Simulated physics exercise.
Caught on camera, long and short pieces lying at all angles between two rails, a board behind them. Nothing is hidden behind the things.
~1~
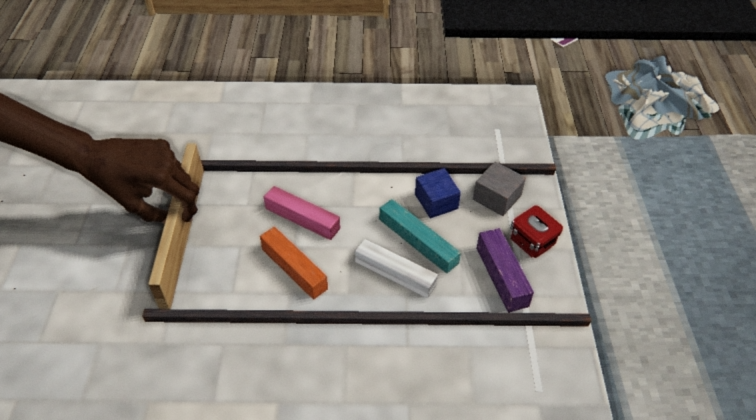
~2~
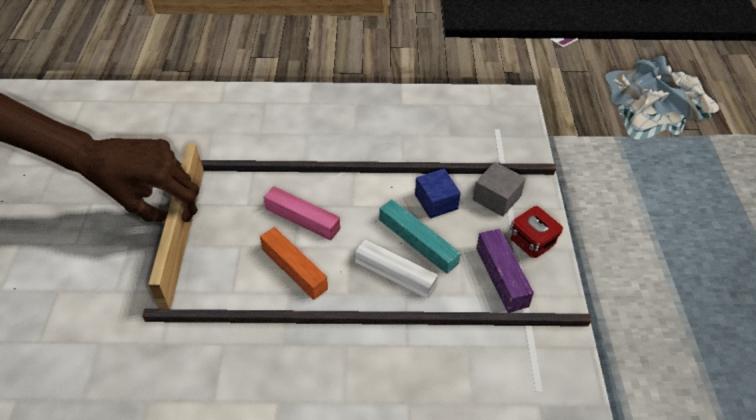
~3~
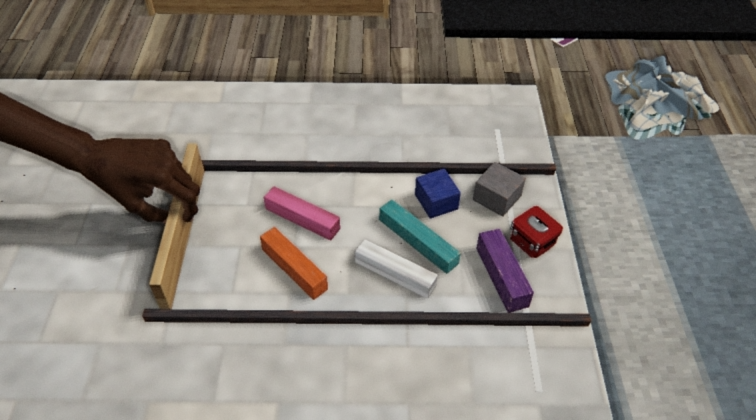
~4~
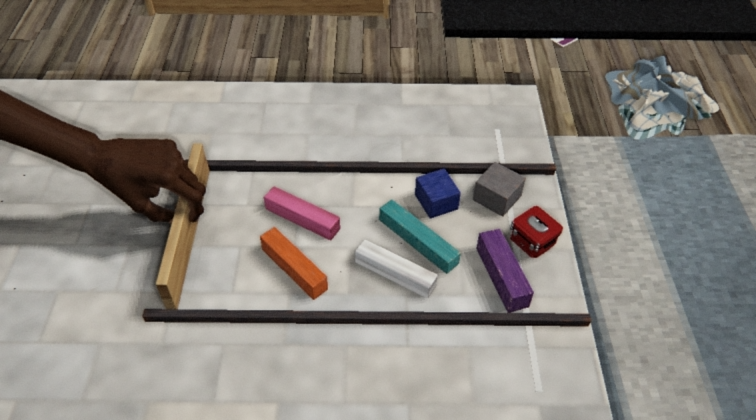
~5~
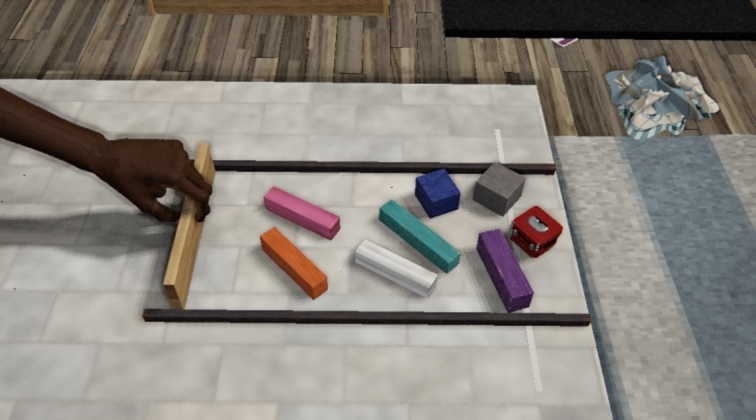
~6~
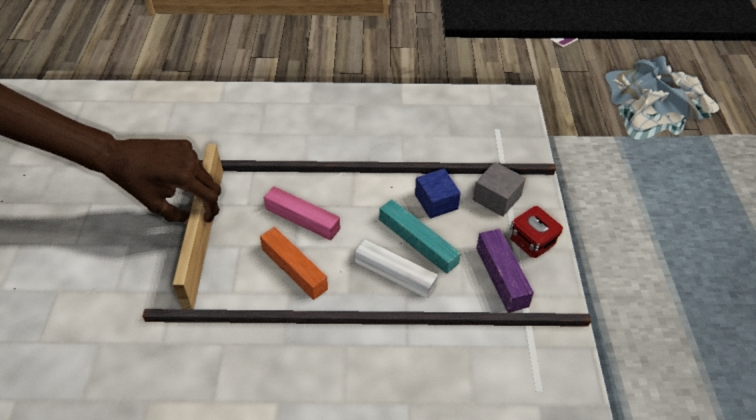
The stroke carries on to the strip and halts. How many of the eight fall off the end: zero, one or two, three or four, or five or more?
Here the number that fall off is three or four.
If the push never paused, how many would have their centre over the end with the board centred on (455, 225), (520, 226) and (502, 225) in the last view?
Past the end: 0, 3 and 3.
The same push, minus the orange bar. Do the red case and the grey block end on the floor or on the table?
The red case is lost; the grey block goes over.
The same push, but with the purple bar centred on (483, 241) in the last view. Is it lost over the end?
The purple bar is lost.
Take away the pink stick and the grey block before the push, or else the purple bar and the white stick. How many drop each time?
2 in the first case, 2 in the second.
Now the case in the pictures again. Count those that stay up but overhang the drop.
It comes to 2.
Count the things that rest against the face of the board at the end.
In contact: 2.
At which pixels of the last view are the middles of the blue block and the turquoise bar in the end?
The blue block stops around (556, 183); the turquoise bar around (562, 233).
Soon after, none off yet; red case at rest near (536, 233); grey block at rest near (499, 189); purple bar at rest near (504, 269).
In the end, the number that fall off is three or four; gone, purple bar, grey block and red case.
